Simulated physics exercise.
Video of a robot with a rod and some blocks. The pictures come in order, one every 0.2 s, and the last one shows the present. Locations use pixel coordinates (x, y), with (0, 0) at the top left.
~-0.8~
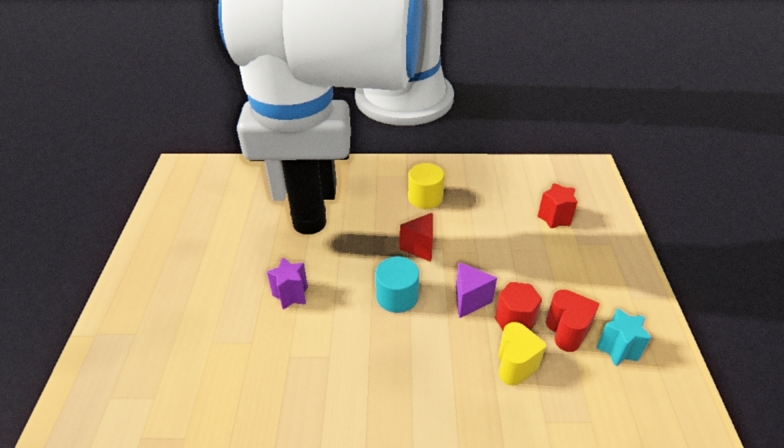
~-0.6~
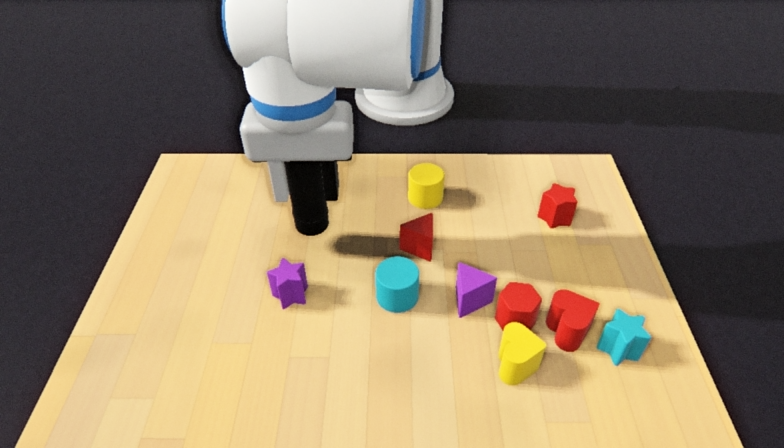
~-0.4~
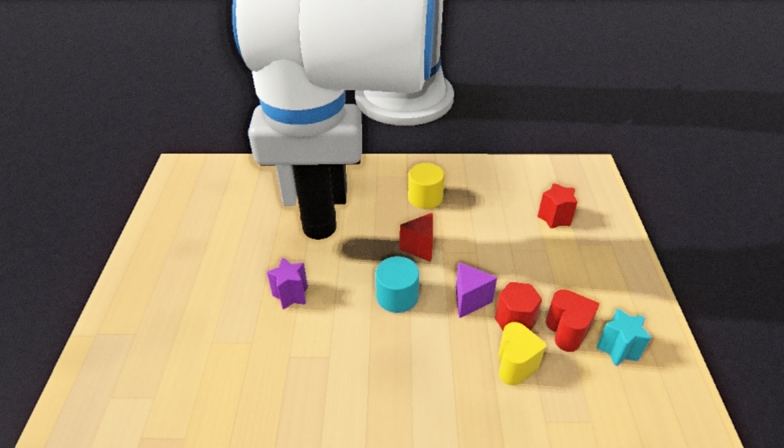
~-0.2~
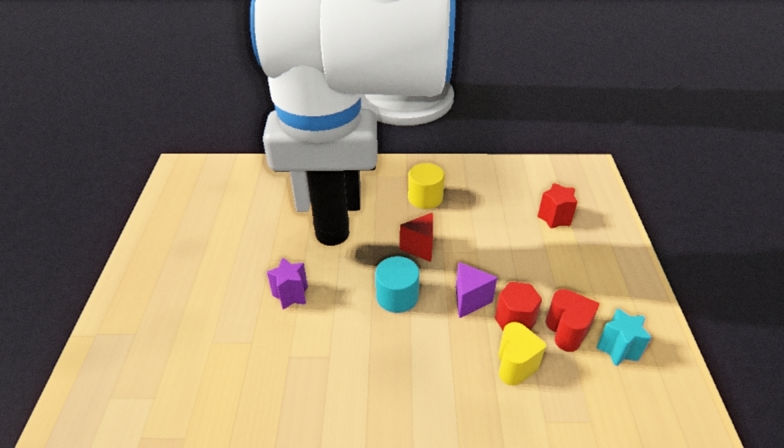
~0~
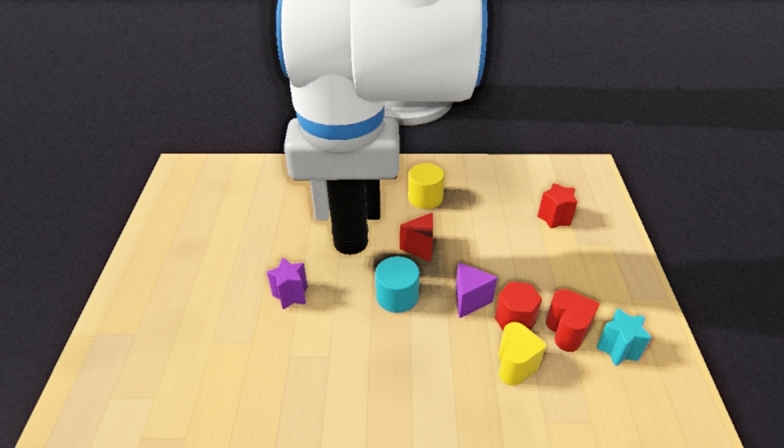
White robot arm moving a black rod slightly right and nearer over a wooden table, the scattered coloured blocks staying still.
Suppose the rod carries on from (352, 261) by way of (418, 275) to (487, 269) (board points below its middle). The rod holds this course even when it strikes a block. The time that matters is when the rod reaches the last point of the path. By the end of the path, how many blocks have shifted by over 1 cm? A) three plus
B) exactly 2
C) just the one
The one that fits is C, just the one.
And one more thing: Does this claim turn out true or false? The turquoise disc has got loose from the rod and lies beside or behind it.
That statement is accurate.
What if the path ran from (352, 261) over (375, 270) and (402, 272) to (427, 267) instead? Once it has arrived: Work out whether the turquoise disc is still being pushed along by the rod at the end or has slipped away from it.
It is gone from the front.
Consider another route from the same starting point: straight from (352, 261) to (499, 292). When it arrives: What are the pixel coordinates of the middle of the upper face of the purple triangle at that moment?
Somewhere near (501, 292).
The first path, step by step. One third of the way, rod at (396, 256); turquoise disc at (406, 278).
Two thirds of the way, rod at (444, 256); turquoise disc at (413, 281).
At the end, rod at (490, 252); turquoise disc at (413, 281); red triangle not moved.
